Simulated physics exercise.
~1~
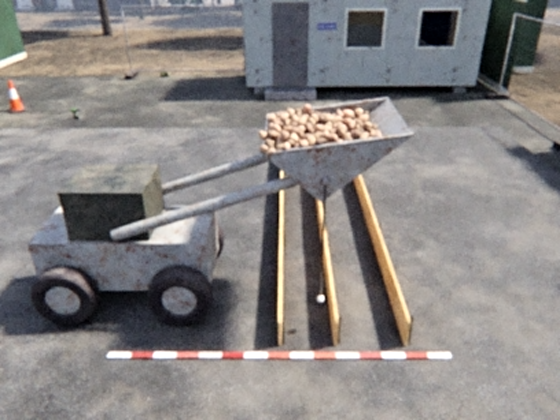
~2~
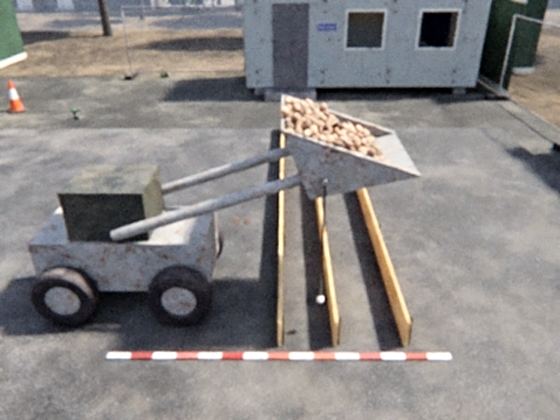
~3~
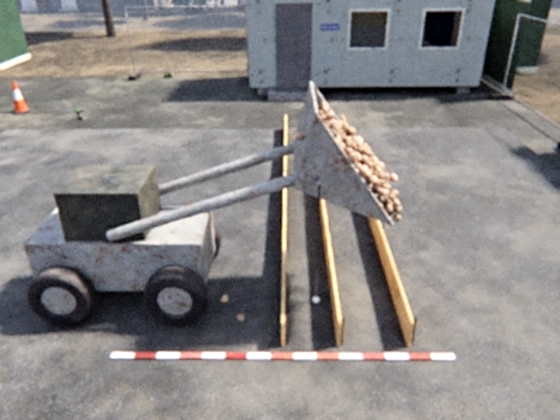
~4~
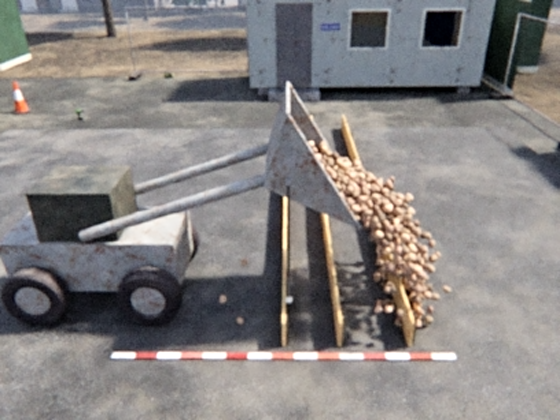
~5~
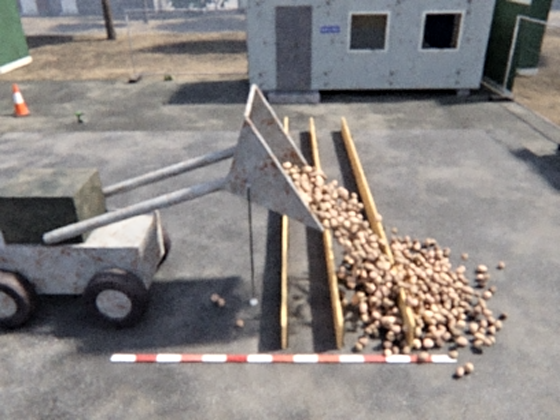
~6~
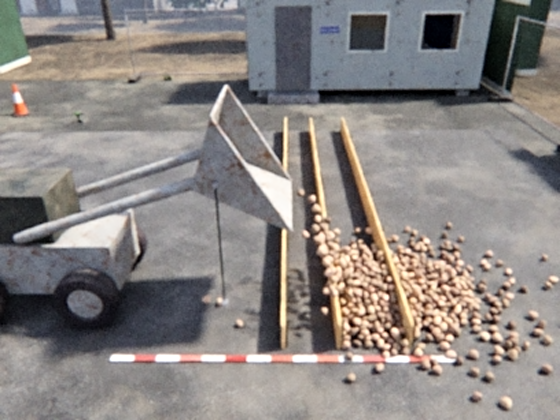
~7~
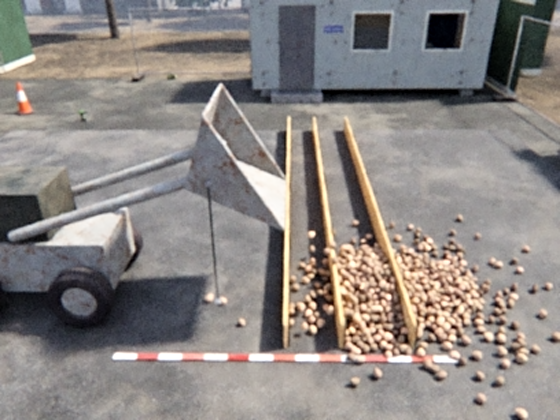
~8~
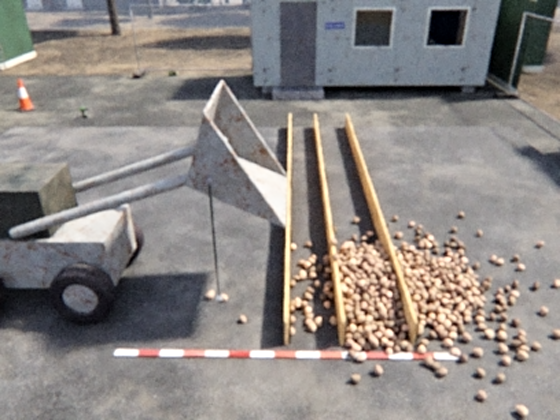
On a paved yard in front of a grey hut, a small loader tipped its bucket of brown stones over three wooden boards while backing away to the left, and the emptied bucket stopped beside stones heaped mostly around and beyond the right-hand board.
